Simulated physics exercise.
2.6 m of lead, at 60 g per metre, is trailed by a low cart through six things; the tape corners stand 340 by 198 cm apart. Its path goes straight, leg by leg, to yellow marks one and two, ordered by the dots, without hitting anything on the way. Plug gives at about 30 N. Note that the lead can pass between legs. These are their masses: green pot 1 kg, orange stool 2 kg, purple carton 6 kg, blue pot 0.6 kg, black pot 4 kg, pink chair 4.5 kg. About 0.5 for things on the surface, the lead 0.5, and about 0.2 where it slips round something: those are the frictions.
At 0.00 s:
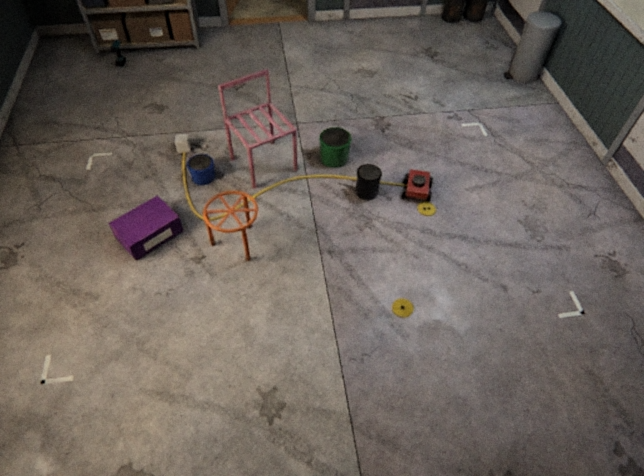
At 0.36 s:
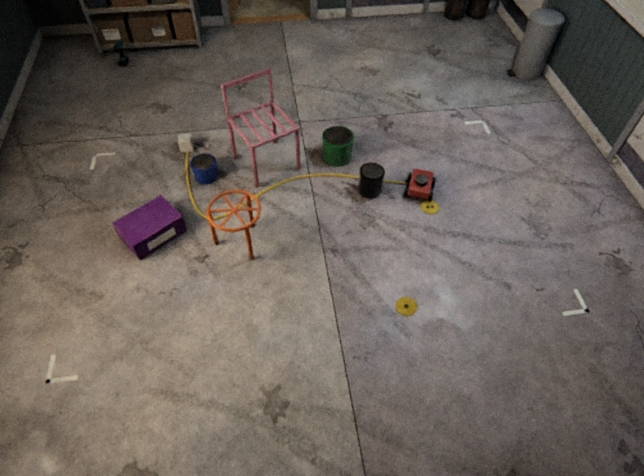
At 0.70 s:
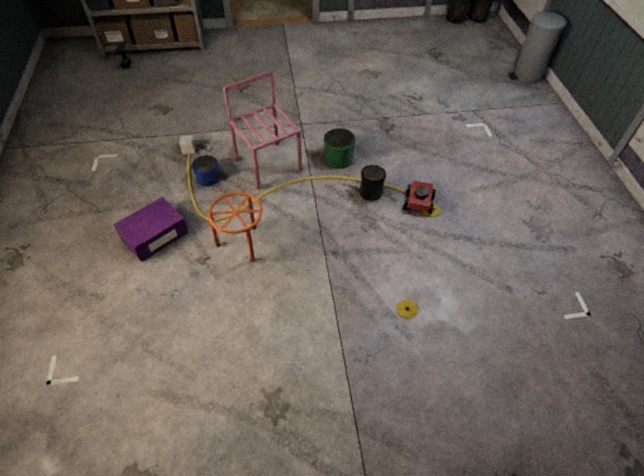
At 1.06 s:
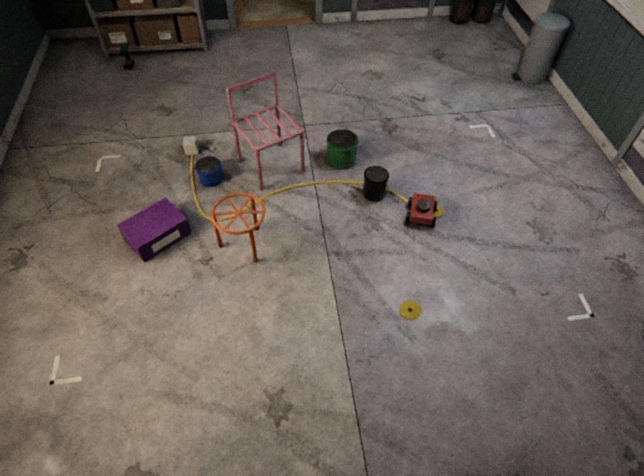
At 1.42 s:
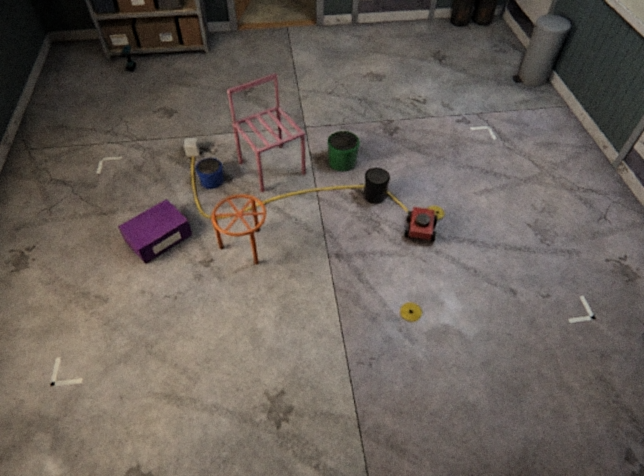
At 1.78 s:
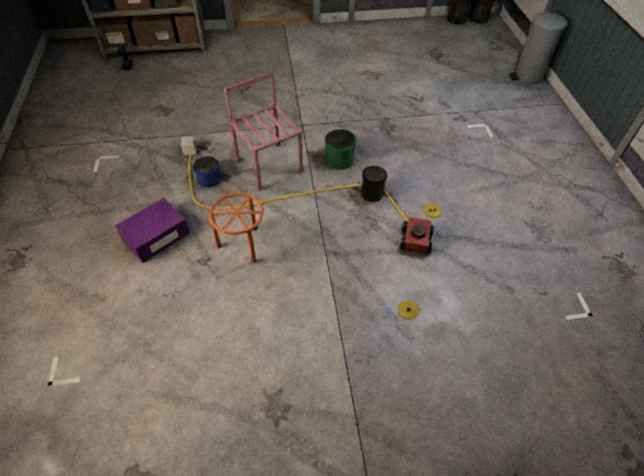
On a concrete floor, a small red cart pulls a yellow cord past a black pot.
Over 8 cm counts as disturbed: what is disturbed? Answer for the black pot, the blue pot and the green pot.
Black pot - disturbed, blue pot - disturbed, green pot - undisturbed.
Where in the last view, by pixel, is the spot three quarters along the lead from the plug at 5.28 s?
You'll find it somewhere near (383, 228) in the final picture.
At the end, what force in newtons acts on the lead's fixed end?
It comes out close to 0 N.
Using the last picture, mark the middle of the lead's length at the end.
Midpoint of length, last view: Approx. (327, 194).
After 3.0 s, cart at (411, 277), 4 N at the fixed end; blue pot 15 cm off its start.
After 4.1 s, cart at (414, 286), lead slack at the fixed end; blue pot 18 cm off its start, black pot 15 cm off its start.
After 5.3 s, cart at (425, 241), lead slack at the fixed end; blue pot 18 cm off its start at (225, 154), black pot 15 cm off its start at (365, 186).
After 6.5 s, cart at (433, 210), lead slack at the fixed end; blue pot 18 cm off its start, black pot 15 cm off its start.
After 6.9 s, cart at (433, 210), lead slack at the fixed end; blue pot 18 cm off its start at (225, 154), black pot 15 cm off its start at (365, 186), green pot 0 cm off its start at (341, 139).
